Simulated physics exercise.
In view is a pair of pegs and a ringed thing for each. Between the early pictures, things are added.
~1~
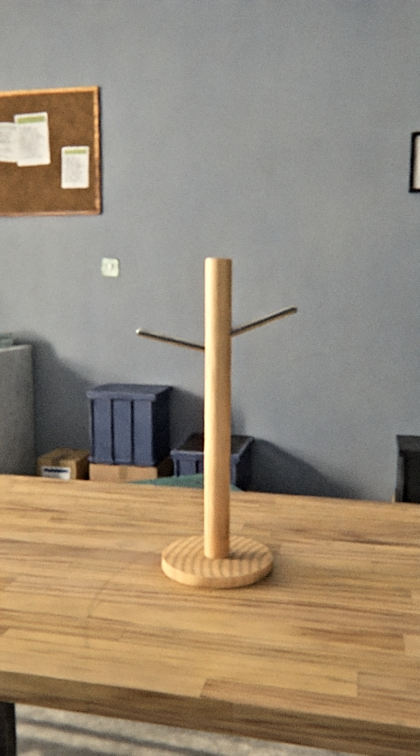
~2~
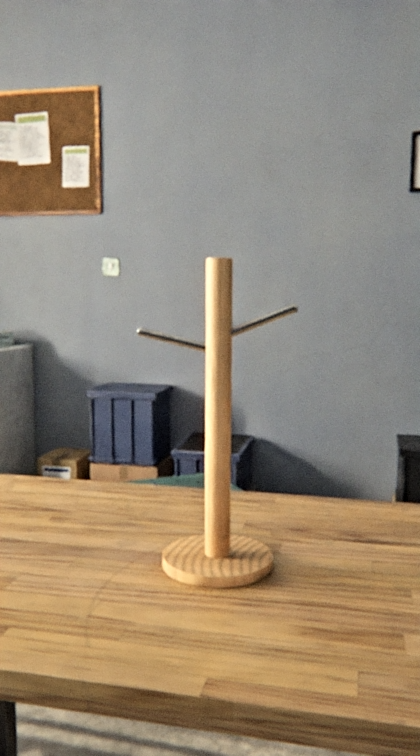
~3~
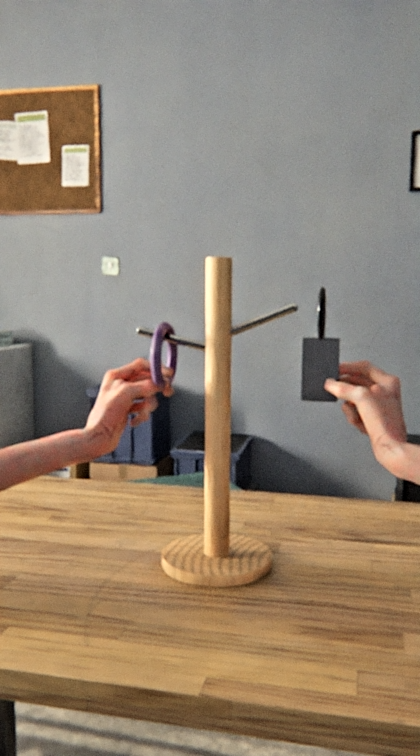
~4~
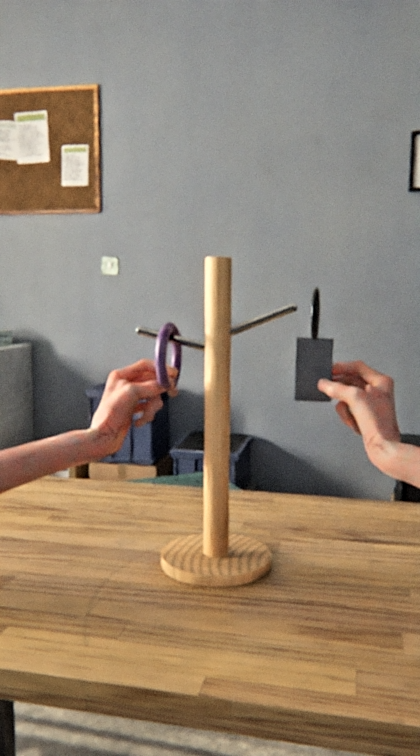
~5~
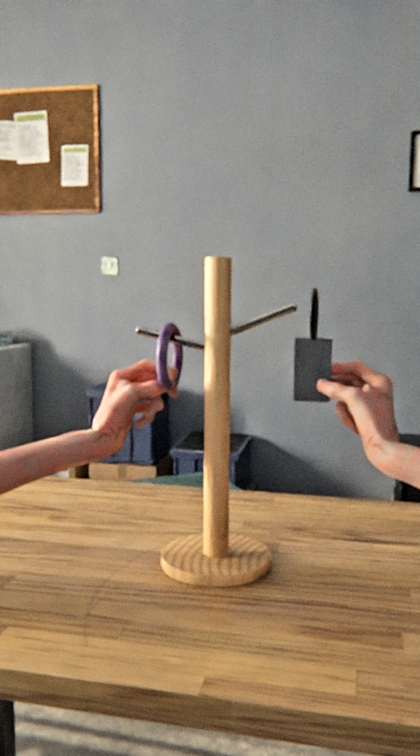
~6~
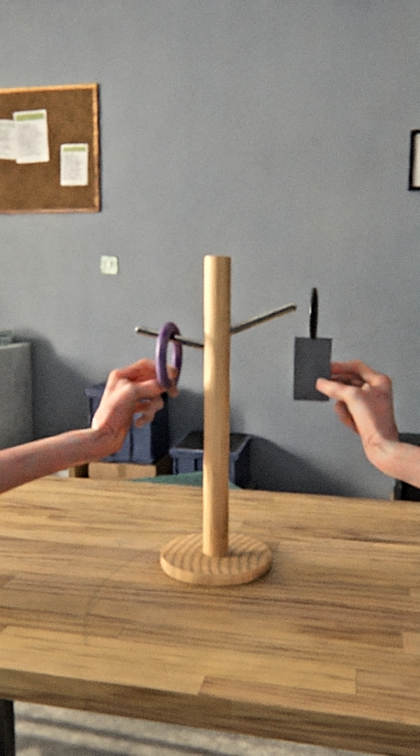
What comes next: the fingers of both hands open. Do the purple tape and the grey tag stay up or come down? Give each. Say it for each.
In the end the purple tape stays up, the grey tag comes down.
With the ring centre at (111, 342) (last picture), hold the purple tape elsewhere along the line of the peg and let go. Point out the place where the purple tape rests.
It comes to a stop at (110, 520).
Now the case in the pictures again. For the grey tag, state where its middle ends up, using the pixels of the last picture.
Roughly (308, 518).
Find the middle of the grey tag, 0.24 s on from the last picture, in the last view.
I'd put its middle at about (309, 484).
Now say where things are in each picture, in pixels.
The first picture shows peg stand (215, 416).
The second picture shows peg stand (215, 416).
The third picture shows still on the way; purple tape (165, 357); peg stand (214, 415).
The fourth picture shows still on the way; grey tag (315, 345); peg stand (214, 415).
The fifth picture shows still on the way; purple tape (170, 357); peg stand (214, 415).
The sixth picture shows in place, still held; purple tape (170, 357); grey tag (313, 344); peg stand (213, 414).
Then, 0.16 s later than the last frame, purple tape at rest near (169, 357); grey tag dropping near (311, 396).
Then, 0.24 s later than the last frame, purple tape at rest near (168, 357); grey tag dropping near (309, 484).
Then, 0.48 s later than the last frame, purple tape at rest near (170, 357); grey tag fallen near (308, 518).
When it is over, the purple tape hangs there, near (169, 357); the grey tag slips down, near (308, 518).
